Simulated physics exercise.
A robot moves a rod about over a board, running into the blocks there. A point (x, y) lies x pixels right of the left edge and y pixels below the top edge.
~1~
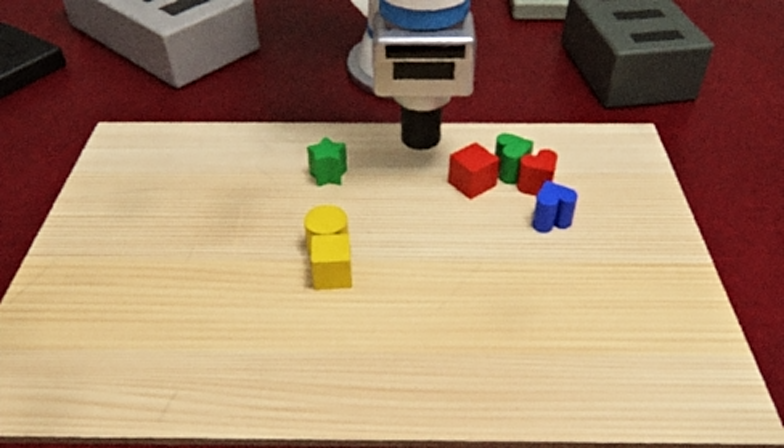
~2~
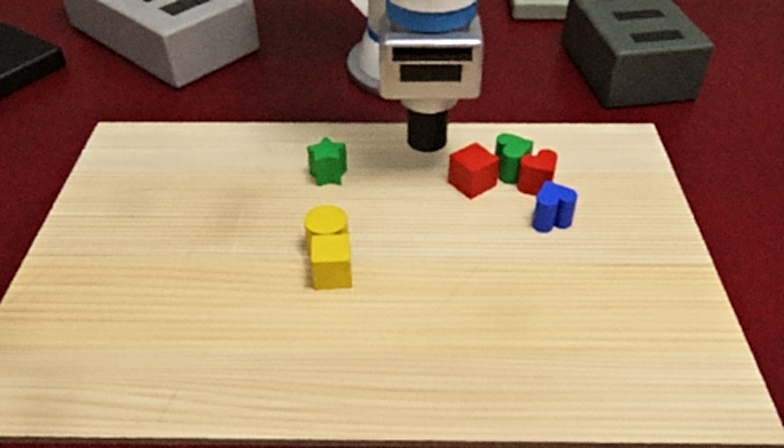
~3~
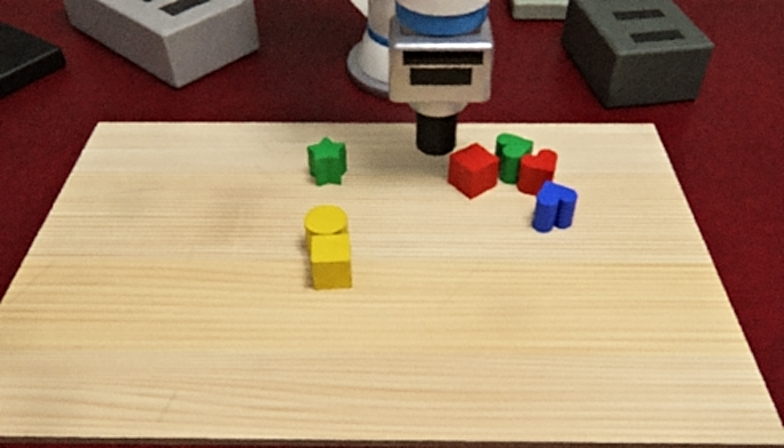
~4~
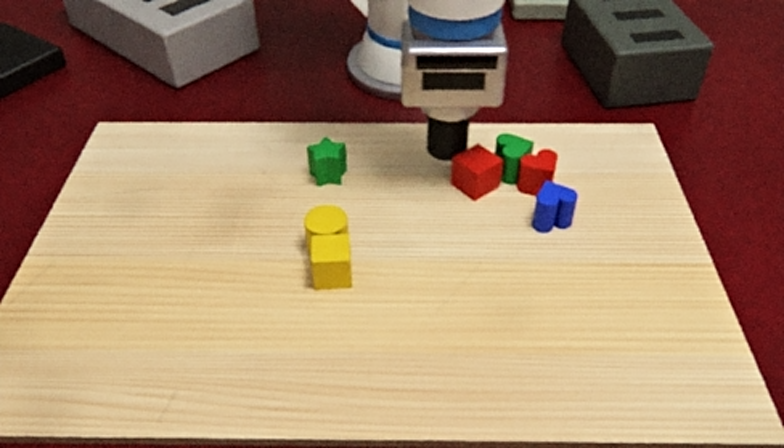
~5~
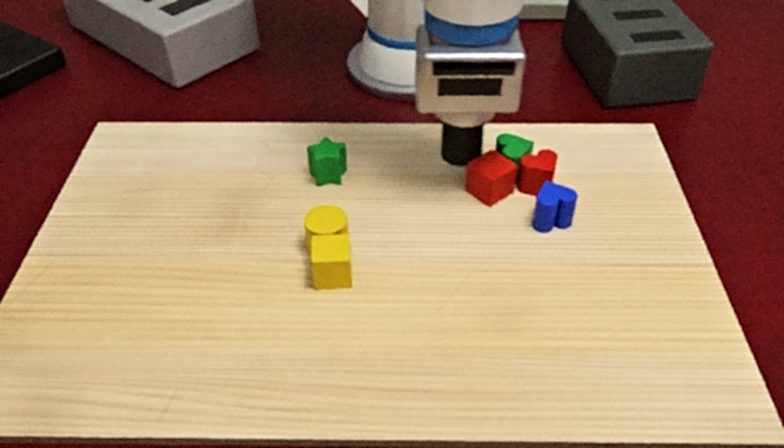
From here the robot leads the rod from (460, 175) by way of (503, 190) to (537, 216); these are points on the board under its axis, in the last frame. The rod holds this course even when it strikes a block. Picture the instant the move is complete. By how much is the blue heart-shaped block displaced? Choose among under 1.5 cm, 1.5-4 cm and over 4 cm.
Its displacement is above 4 cm.
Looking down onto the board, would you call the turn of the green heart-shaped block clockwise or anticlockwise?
Spins counterclockwise.
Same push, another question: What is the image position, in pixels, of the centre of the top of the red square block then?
Pixel (571, 211).
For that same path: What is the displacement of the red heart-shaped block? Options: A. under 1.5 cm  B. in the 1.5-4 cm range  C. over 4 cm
I choose B.
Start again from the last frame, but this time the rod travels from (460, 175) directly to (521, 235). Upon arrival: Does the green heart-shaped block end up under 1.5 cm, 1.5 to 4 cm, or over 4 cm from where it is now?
Verdict: Less than 1.5 cm.
What follows on the original path. One third of the way, rod (492, 163); red square block (519, 176); green heart-shaped block (519, 145), turned 20° anticlockwise; red heart-shaped block (546, 161).
Two thirds of the way, rod (518, 177); red square block (546, 192); green heart-shaped block (525, 146), turned 45° anticlockwise; red heart-shaped block (557, 163), turned 35° anticlockwise; blue heart-shaped block (577, 207), turned 20° clockwise.
At the end, rod (541, 195); red square block (571, 211); green heart-shaped block (525, 146), turned 45° anticlockwise; red heart-shaped block (563, 167), turned 80° anticlockwise; blue heart-shaped block (603, 227), turned 20° clockwise.
